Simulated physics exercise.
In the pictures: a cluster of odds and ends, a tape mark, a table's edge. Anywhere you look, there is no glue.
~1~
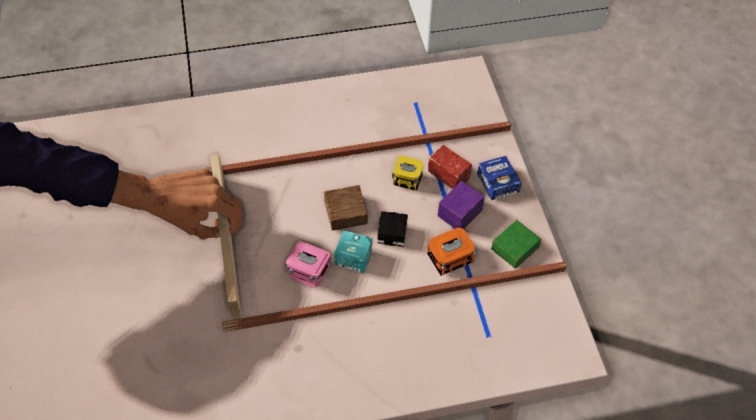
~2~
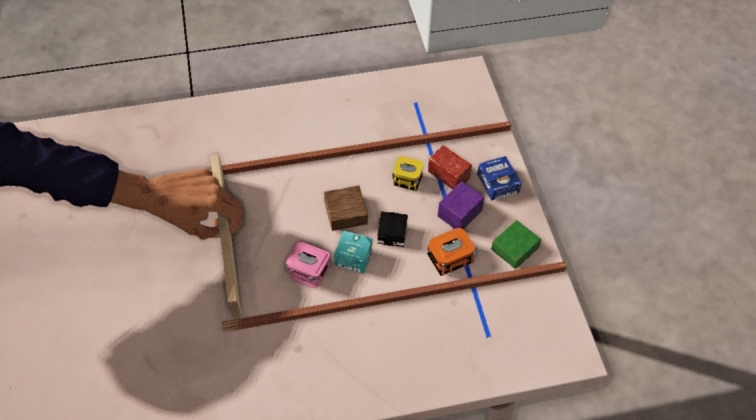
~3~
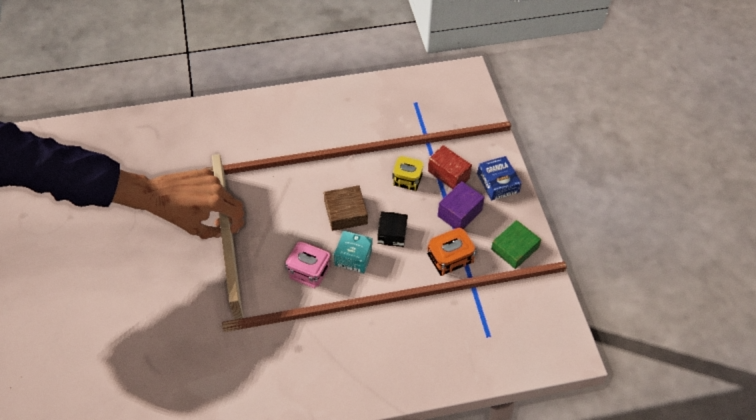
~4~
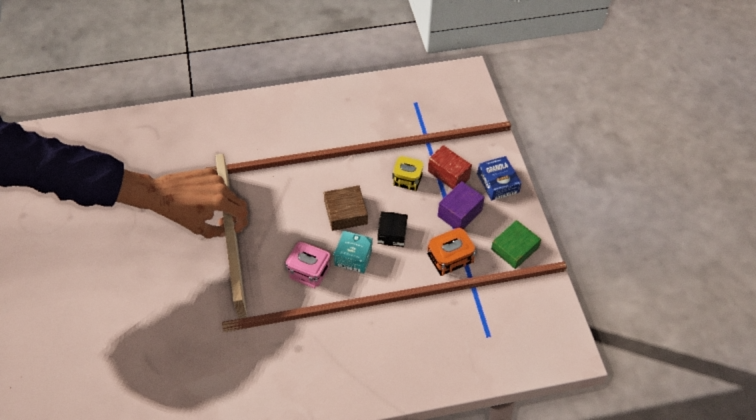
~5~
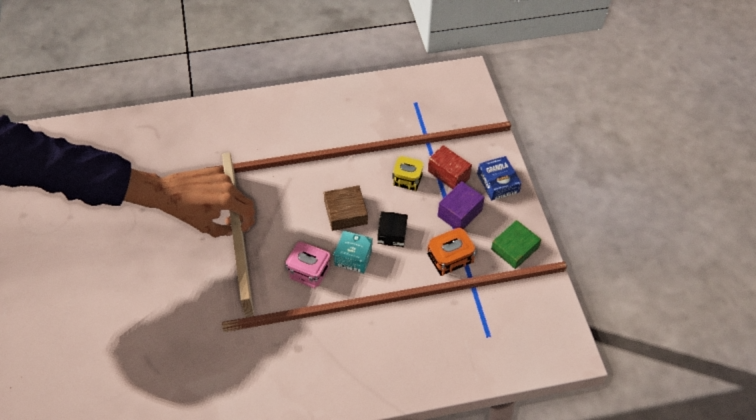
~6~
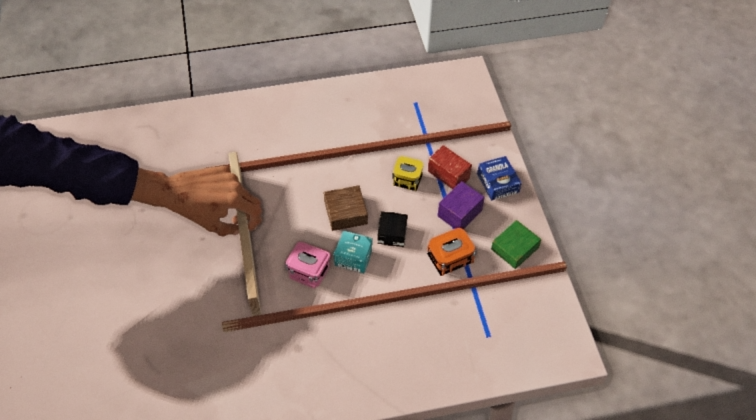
A hand slid an upright wooden board slightly to the right between two brown rails on a table, while the colourful blocks and little cases scattered around the blue tape line stayed still.
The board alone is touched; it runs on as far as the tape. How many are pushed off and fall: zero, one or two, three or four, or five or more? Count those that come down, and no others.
Just one or two tumble.
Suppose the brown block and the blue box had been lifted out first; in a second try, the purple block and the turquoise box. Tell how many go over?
Result: 1, then 0.
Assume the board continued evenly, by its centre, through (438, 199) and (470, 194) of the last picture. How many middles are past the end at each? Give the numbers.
Over the end, that makes 1 and 3.
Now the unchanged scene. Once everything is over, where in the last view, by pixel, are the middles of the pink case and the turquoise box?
Positions - first (474, 226), then (503, 215).
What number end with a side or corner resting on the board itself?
It's 3 of them.
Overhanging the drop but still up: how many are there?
The tally is 2.
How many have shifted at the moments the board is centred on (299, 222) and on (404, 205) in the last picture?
2 at one spot and 9 at the other.
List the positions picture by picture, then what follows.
In the first frame, blue box (499, 178); green block (516, 244); red block (449, 168); board (226, 234); tape (449, 208).
In the second frame, green block (516, 244); pink case (309, 265).
In the third frame, red block (449, 168); brown block (346, 208).
In the fourth frame, blue box (499, 178); black box (392, 229).
In the fifth frame, green block (516, 244); yellow case (408, 173).
In the sixth frame, blue box (499, 178); green block (516, 244); red block (449, 168); board (245, 231); tape (449, 208).
Soon after, none off yet; blue box at rest near (499, 178); green block at rest near (516, 244); red block at rest near (449, 168).
At rest, the number that fall off is one or two; fallen, green block.
